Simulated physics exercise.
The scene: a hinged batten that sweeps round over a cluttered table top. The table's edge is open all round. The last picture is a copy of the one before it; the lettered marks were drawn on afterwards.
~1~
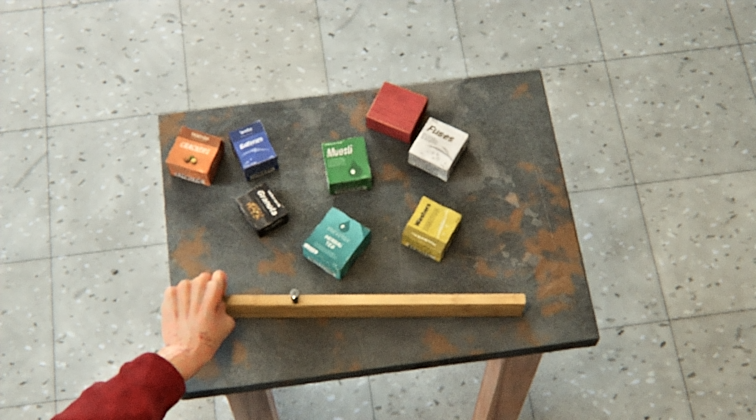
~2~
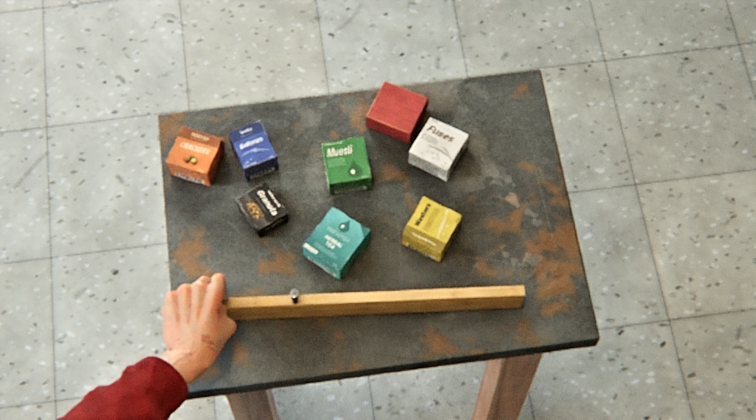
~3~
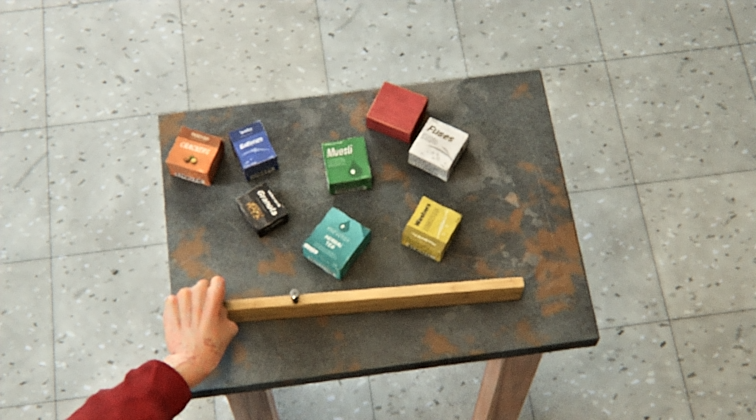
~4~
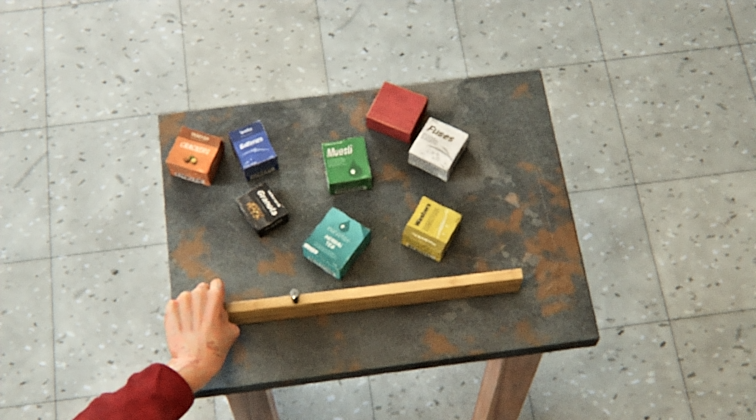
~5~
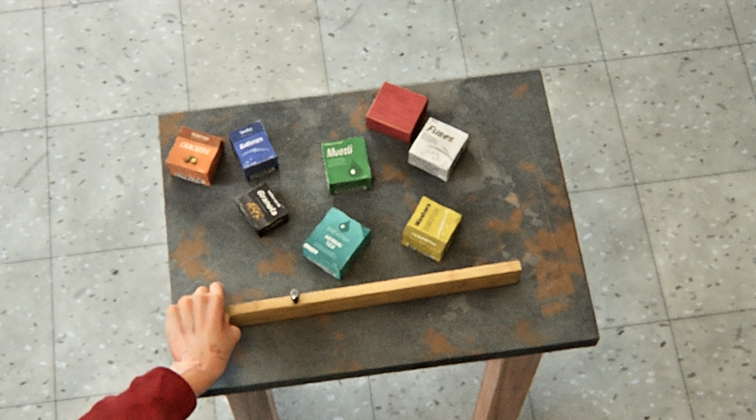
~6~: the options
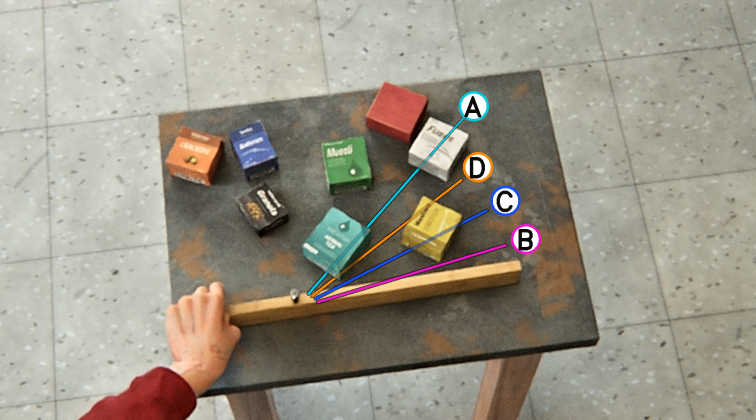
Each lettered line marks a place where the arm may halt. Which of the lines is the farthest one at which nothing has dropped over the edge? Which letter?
Nothing falls up to A.
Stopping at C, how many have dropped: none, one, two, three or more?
By then, none.
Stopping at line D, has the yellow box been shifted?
Yes.
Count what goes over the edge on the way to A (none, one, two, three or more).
The count is none.
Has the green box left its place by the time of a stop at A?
Yes.
On the marked copy, A at (371, 223); B at (413, 273); C at (403, 254); D at (388, 237).
With A. Early on, arm (404, 253); yellow box (427, 215); orange packet (196, 156).
Further on, arm (387, 229); yellow box (410, 187); turquoise box (335, 240).
At the end, arm (371, 215); red block (388, 94); white box (424, 130); nothing has fallen.
As for the rest, B is safe but short; C is safe but short; D is safe but short.
